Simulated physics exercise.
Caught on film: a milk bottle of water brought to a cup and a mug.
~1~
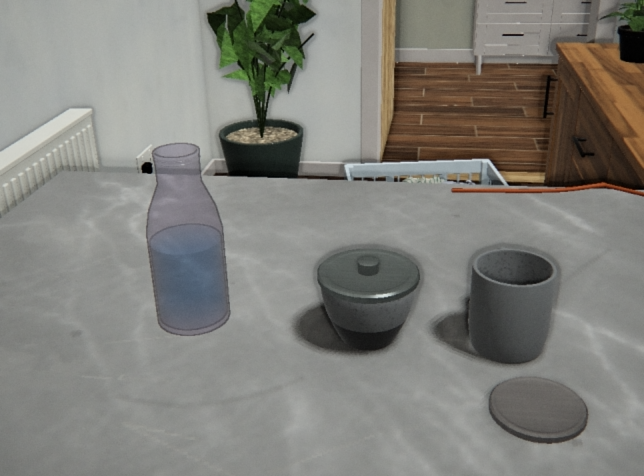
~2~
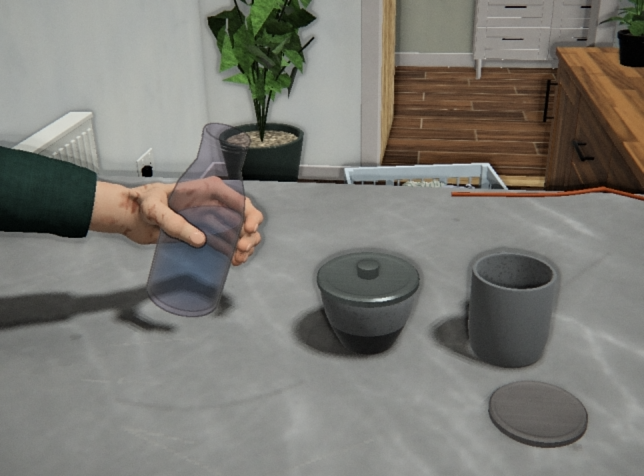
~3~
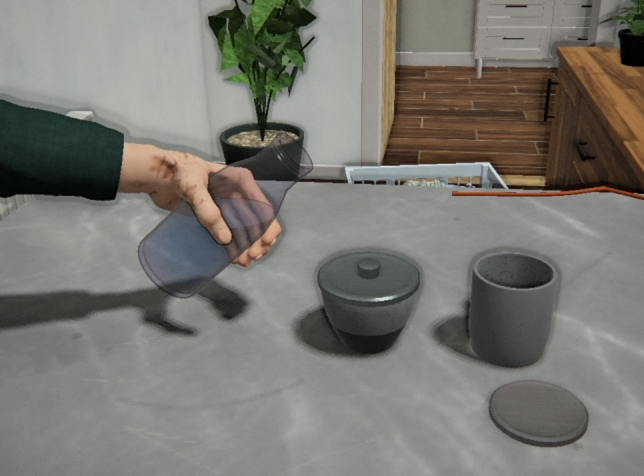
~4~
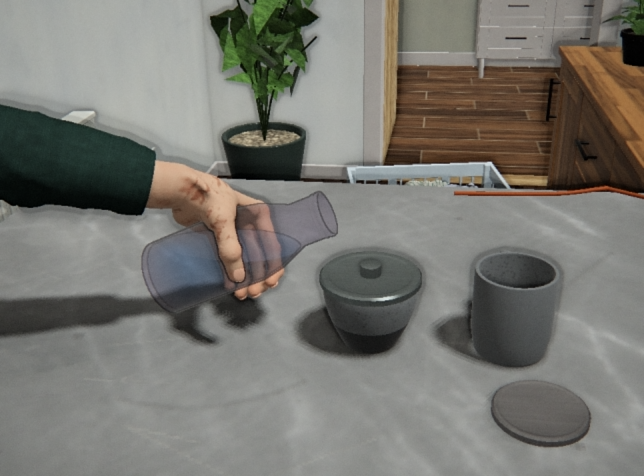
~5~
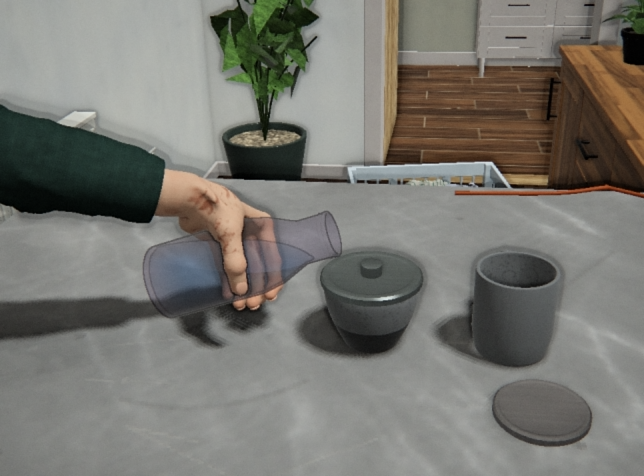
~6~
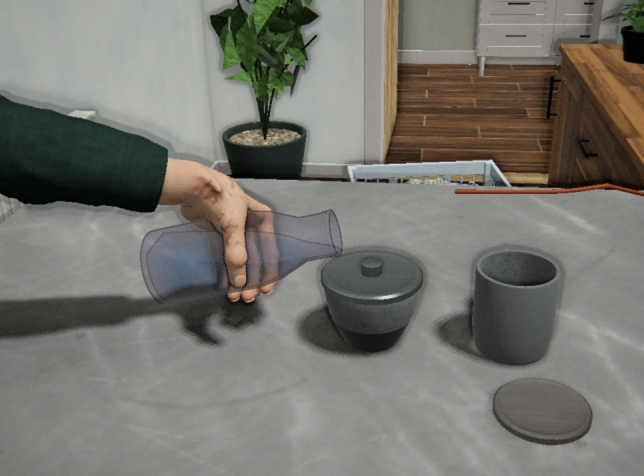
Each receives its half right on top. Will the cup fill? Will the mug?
Left, the cup sheds it on the top; right, the mug takes it in.
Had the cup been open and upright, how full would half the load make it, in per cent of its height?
Close to 70 %.
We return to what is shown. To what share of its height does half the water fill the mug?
Near 60 in a hundred.
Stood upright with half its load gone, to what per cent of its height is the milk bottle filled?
Close to 25 %.
Shortly, it hits the lid of the cup and runs off.
Then, the water goes into the mug.
At the finish, the cup is empty, in a puddle; the mug has its share inside.
